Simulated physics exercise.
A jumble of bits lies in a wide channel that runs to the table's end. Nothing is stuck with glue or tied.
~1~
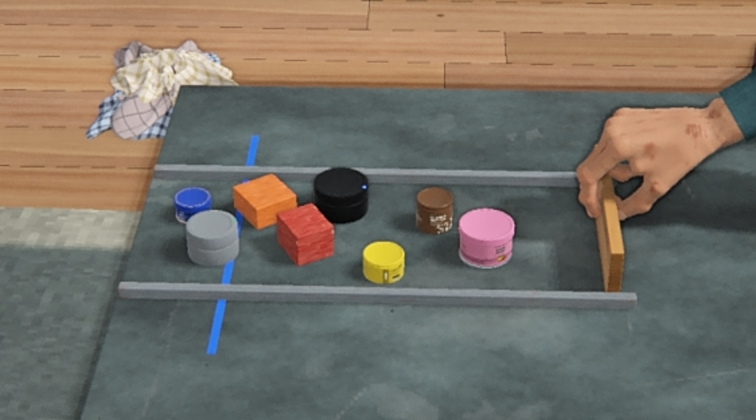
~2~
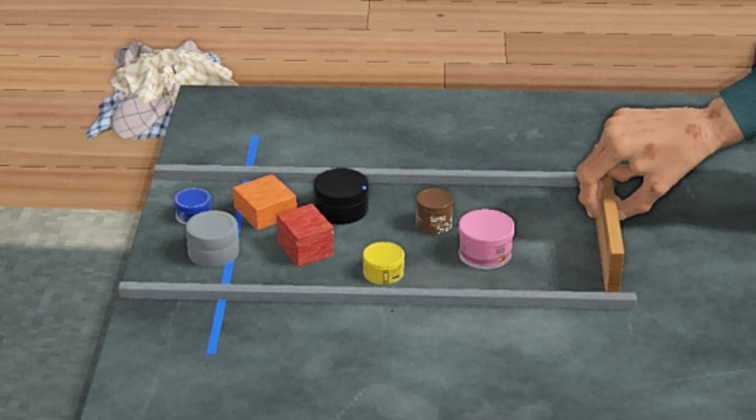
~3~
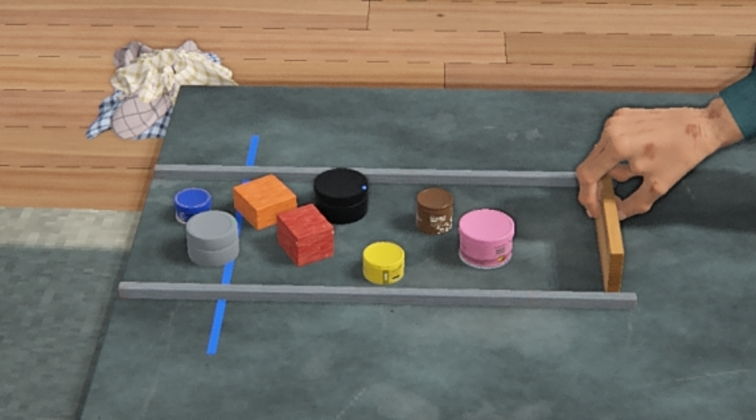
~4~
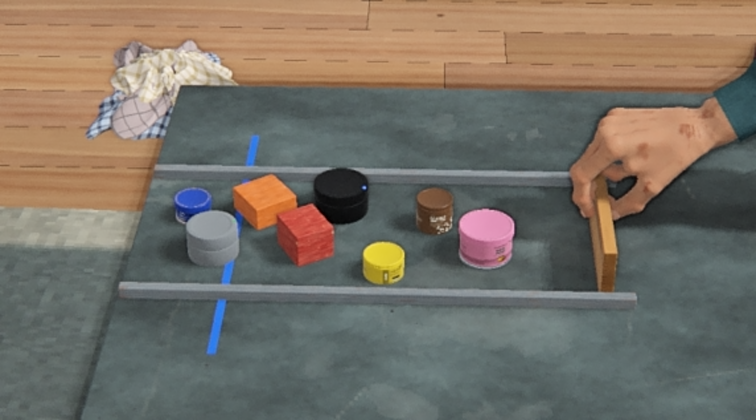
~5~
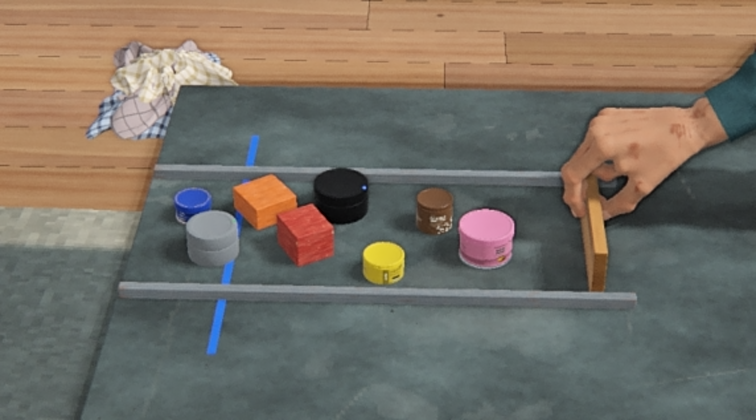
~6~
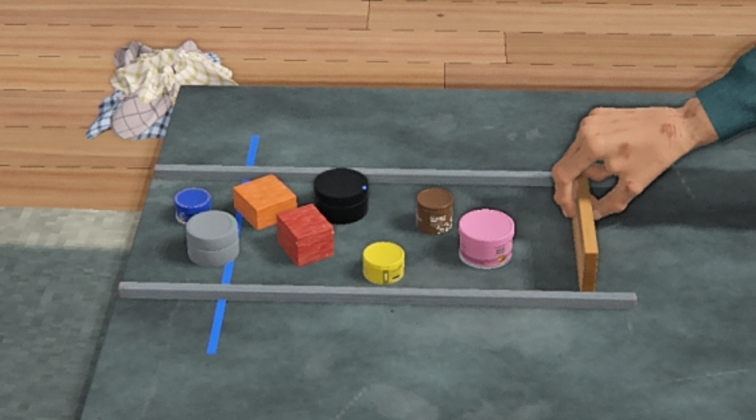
On a dark tabletop, a hand slides a wooden board slightly left toward scattered pots and blocks.
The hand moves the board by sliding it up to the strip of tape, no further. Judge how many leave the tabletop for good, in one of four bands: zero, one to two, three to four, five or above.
The count that falls off is a single one or a pair.
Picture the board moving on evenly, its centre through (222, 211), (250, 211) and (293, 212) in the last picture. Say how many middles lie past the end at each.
2, 1 and 0.
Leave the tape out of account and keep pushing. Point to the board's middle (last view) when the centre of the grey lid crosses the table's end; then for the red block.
The middle is at (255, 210) when it's the grey lid, and at (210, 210) when it's the red block.
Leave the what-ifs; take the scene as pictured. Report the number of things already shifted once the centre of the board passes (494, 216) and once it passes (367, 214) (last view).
It comes to 1 for the first spot, 5 for the other.
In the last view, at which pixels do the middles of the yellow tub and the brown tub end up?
The yellow tub ends up near (207, 268), and the brown tub near (220, 211).
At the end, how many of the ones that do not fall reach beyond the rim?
The answer comes to 0.
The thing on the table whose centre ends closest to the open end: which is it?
Red block.
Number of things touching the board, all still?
It's 4.
Soon after, none off yet; blue pot at rest near (193, 207); grey lid at rest near (213, 239); orange block at rest near (265, 202).
At rest, the number that fall off is one or two; fallen, grey lid and blue pot.
